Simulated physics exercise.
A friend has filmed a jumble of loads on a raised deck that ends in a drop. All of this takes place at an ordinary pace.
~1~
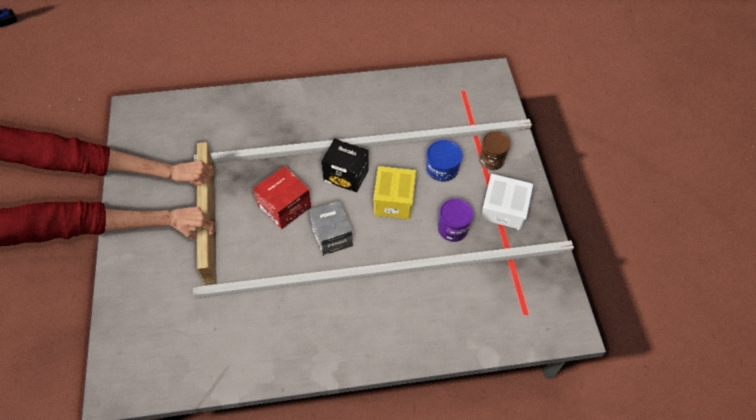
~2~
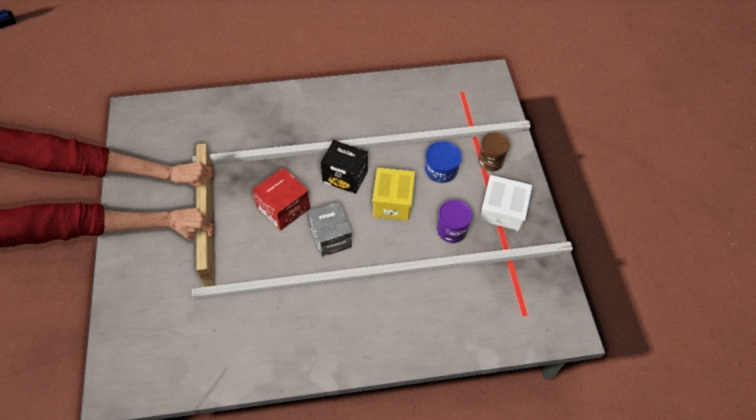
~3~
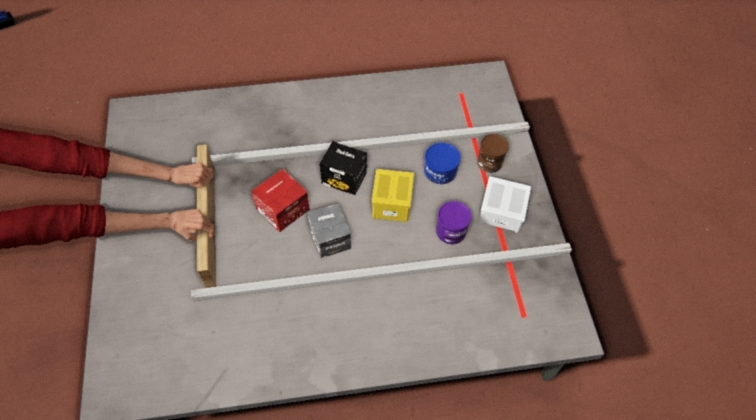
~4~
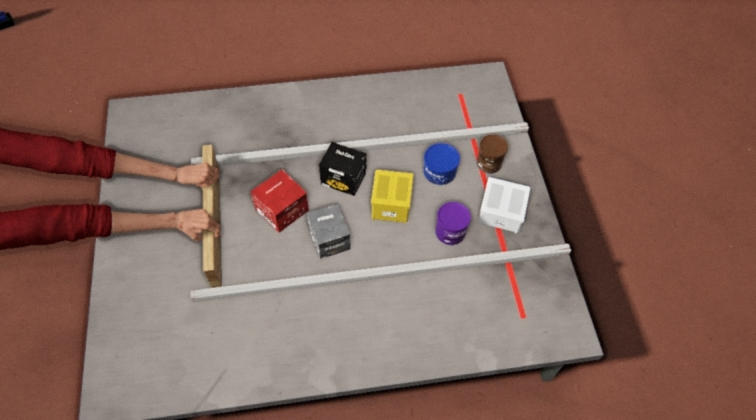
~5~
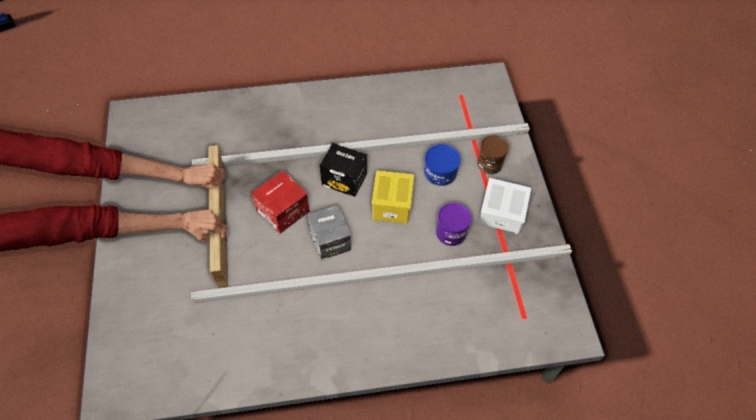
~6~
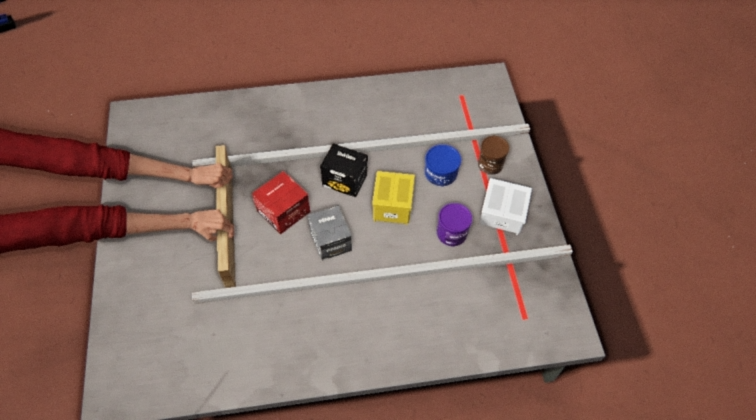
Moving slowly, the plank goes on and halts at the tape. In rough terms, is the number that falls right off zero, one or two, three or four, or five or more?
It ends with just one or a pair down.
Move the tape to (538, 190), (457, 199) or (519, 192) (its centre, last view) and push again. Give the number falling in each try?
Try 1: 8; try 2: 0; try 3: 5.
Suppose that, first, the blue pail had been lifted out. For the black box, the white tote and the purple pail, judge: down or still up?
As for the black box, it keeps its place; the white tote ends up below; the purple pail keeps its place.
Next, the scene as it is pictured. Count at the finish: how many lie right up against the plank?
3 of them.
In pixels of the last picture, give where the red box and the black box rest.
You'll see the red box at (510, 182), with the black box at (498, 143).
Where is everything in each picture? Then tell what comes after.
In the first frame, brown pail (494, 151); white tote (506, 202); blue pail (444, 161); plank (207, 213); tape (491, 191).
In the second frame, white tote (505, 204); red box (282, 199).
In the third frame, blue pail (442, 164); black box (344, 168).
In the fourth frame, brown pail (492, 155); purple pail (452, 224).
In the fifth frame, white tote (504, 206); yellow tote (393, 198).
In the sixth frame, brown pail (493, 156); white tote (505, 207); blue pail (442, 166); plank (226, 215); tape (490, 195).
Soon after, none off yet; brown pail at rest near (493, 156); white tote at rest near (505, 207); blue pail at rest near (442, 166).
Then, none off yet; brown pail at rest near (493, 156); white tote at rest near (505, 207); blue pail moved a little near (452, 163).
By the end, the number that fall off is one or two; fallen, white tote and brown pail.
